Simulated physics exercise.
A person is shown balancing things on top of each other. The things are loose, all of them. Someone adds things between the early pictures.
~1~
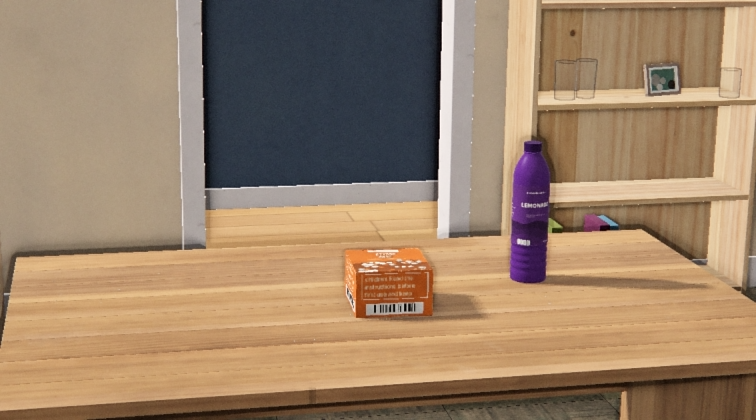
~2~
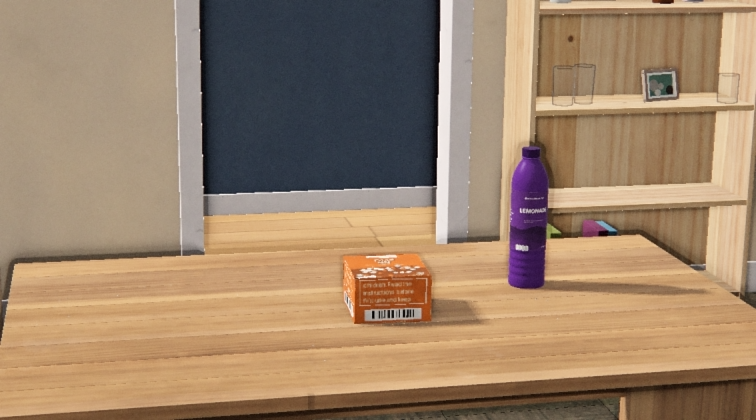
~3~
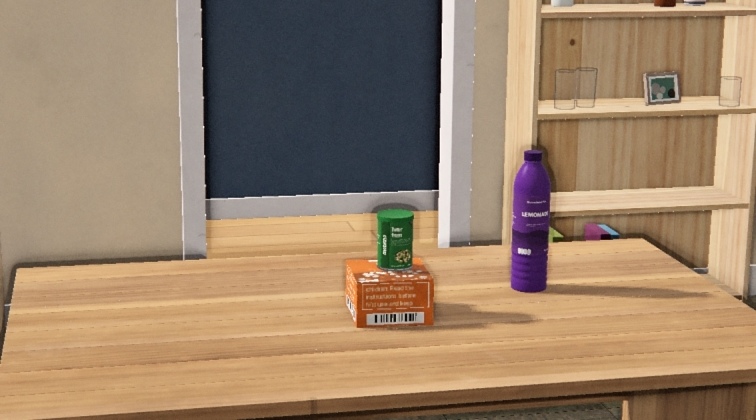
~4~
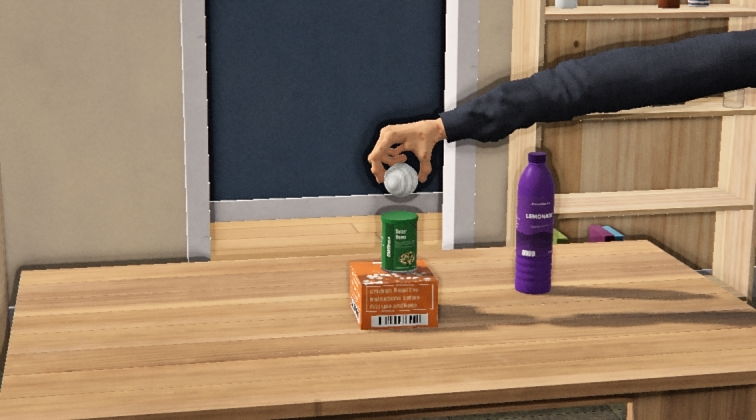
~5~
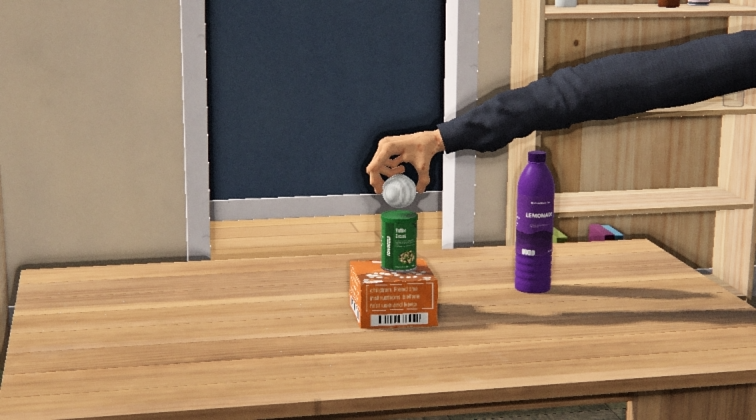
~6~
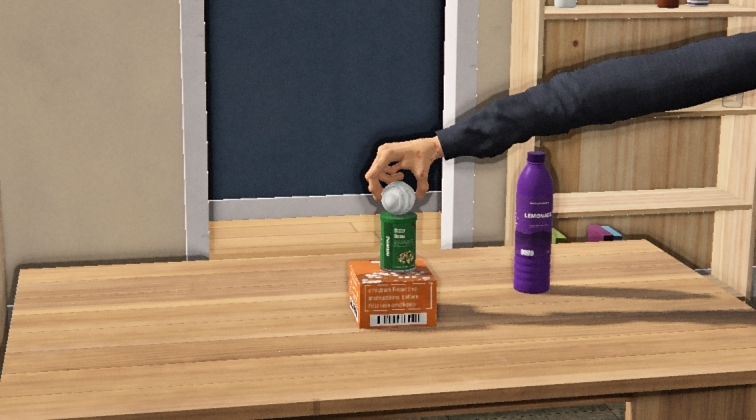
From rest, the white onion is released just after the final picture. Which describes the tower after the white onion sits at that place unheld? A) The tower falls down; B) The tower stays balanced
(B) The tower stays balanced.
Then, 0.30 s later than the last frame, all is still.
Then, 0.70 s later than the last frame, white onion resting near (398, 198).
When it is over, all 4 as before. End places, in pixels of the last picture, white onion near (398, 198). The pile holds.
